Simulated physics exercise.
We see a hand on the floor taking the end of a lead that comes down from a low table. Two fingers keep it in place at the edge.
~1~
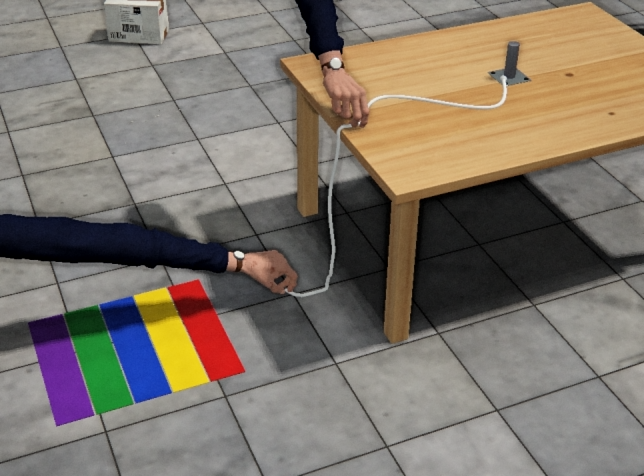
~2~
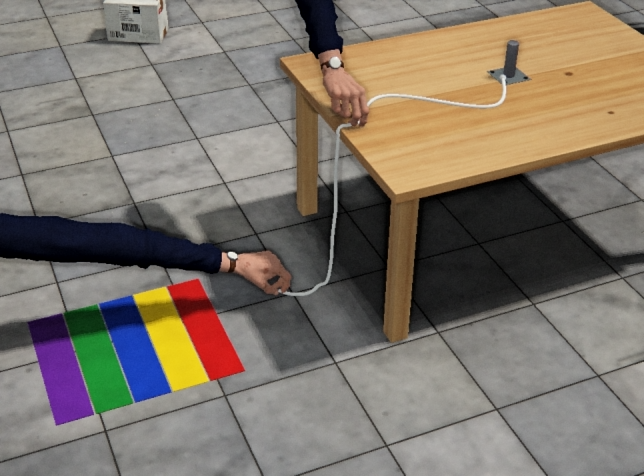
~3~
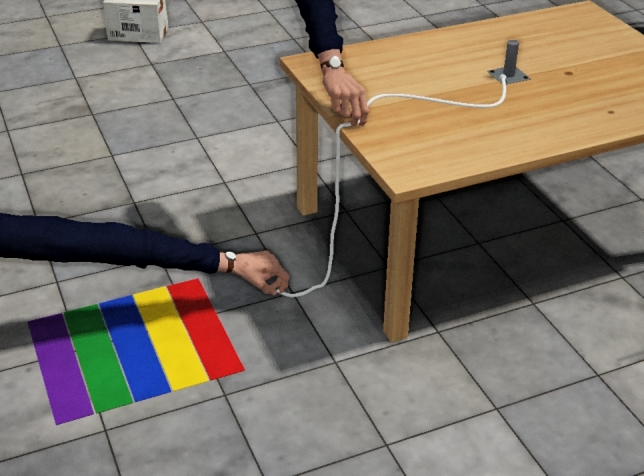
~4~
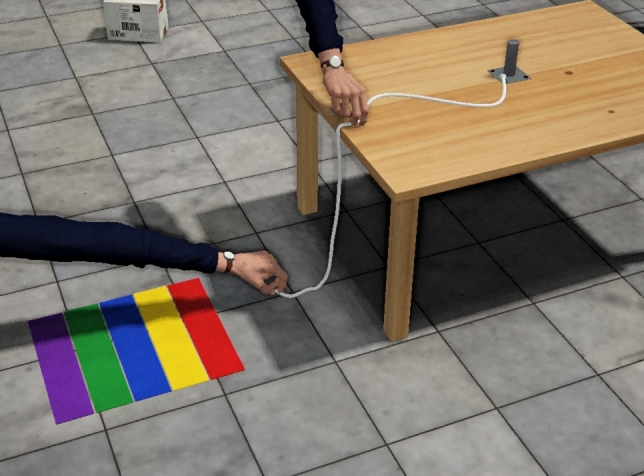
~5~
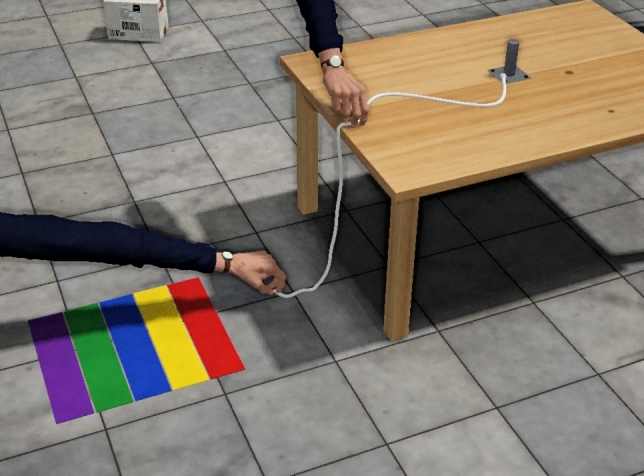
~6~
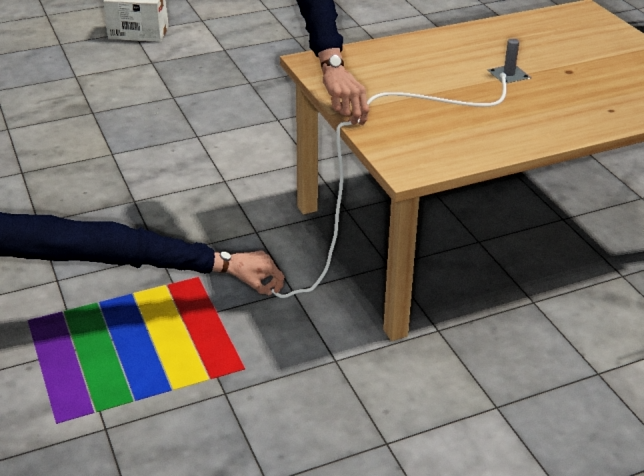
A hand near the floor draws the white cord's end slightly left beside coloured stripes.
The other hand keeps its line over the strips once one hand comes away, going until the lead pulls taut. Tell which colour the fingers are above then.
They are above green.
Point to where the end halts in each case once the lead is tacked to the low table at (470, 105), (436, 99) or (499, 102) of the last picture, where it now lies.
In order of the tries: About (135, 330), about (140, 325), about (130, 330).
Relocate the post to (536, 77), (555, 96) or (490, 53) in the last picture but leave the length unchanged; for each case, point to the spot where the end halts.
Per try, approx.: (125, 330); (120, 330); (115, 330).
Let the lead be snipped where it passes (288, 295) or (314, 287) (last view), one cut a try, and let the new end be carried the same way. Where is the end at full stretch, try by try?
Respectively (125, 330) and (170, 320).
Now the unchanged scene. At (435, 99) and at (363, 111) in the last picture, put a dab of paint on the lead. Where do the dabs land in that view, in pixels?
About (400, 104), and the other about (321, 139).
Soon after, end near (150, 323); over yellow.
After that, end near (116, 332); over blue.
At the stop, end near (97, 337); over green. It gets as far as the green strip.
